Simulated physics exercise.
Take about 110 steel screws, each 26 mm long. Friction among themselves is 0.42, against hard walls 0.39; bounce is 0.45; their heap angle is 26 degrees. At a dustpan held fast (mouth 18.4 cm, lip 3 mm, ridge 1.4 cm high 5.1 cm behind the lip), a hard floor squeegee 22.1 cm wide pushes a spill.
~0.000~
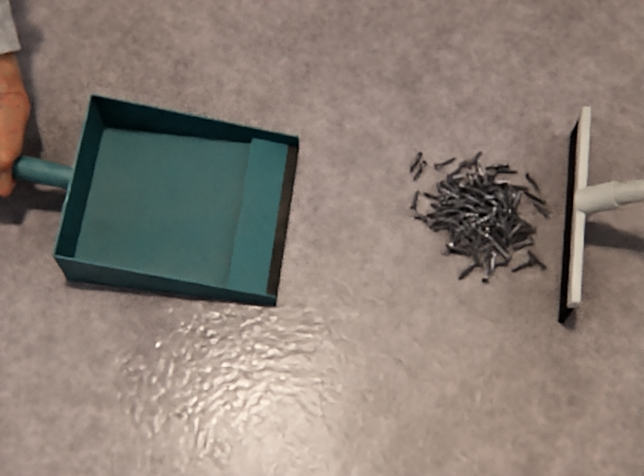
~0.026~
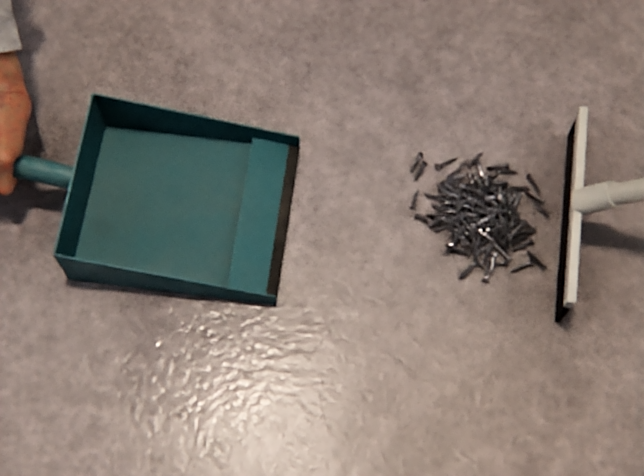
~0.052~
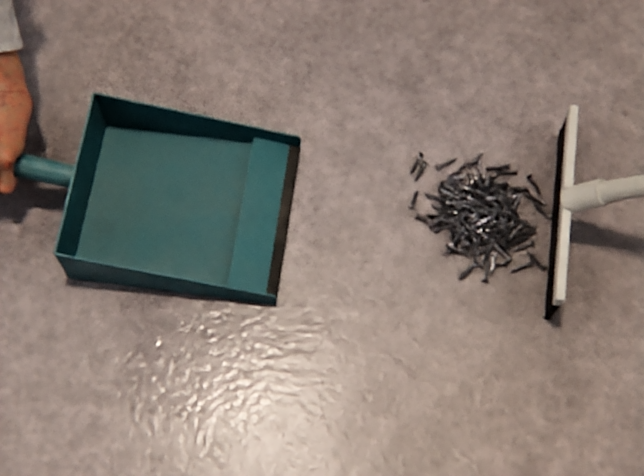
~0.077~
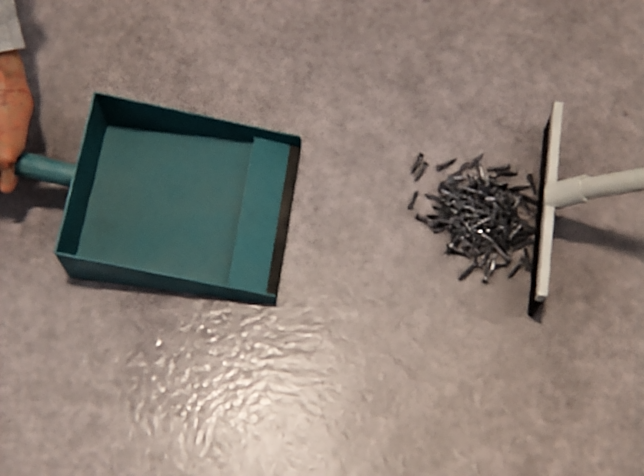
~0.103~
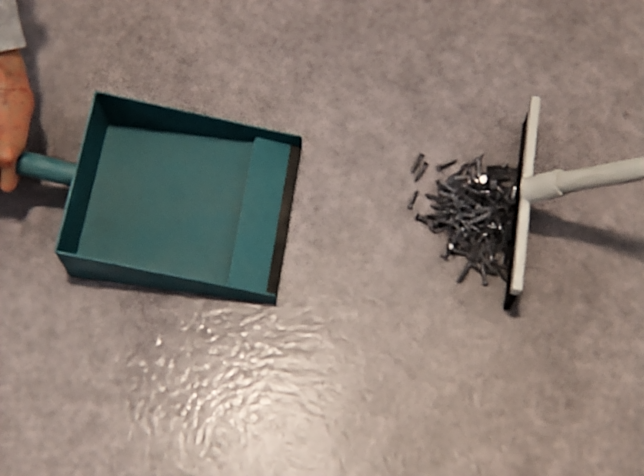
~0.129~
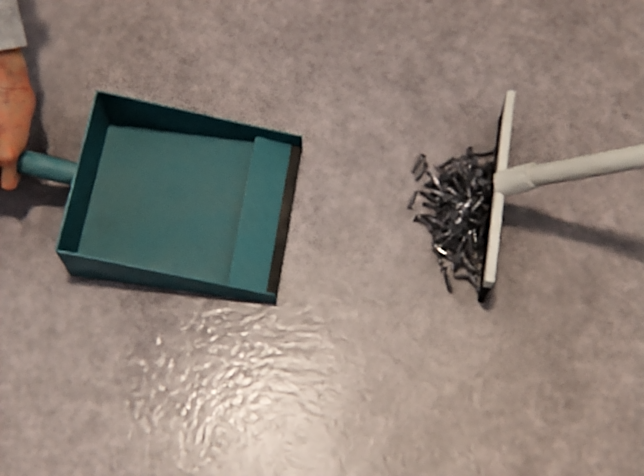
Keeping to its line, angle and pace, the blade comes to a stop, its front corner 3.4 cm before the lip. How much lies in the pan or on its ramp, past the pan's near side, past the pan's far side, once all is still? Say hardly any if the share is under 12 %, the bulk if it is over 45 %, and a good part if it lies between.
One by one: Pan: A middle share, near side: Not many, far side: A middle share.
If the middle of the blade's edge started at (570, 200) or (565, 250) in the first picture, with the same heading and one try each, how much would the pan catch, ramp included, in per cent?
The two tries give about 25 % and about 30 %.
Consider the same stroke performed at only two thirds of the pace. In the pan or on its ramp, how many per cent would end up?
Share: Close to 25 %.
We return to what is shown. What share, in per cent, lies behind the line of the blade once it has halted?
Near 0 percent, give or take.
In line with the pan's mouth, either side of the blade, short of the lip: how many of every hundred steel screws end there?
Roughly 35 in a hundred.
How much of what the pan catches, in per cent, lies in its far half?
Some 90 per cent.
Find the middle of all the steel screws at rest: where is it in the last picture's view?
In the last view, approximately (293, 160).
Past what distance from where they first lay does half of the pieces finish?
It comes to some 22 cm.
After 0.23 s, middle of the blade 11 cm from the lip; 0 % over the lip, far side 20 %, near side 0 %.
After 0.29 s, middle of the blade 5 cm from the lip; 0 % over the lip, far side 30 %, near side 0 %.
Then, at 0.50 s, middle of the blade 4 cm from the lip; 30 % over the lip, far side 35 %, near side 5 %.
By 1.8 s all is still; pan 30 %, near side 5 %, far side 35 %, in front of the lip or behind the blade 35 %.
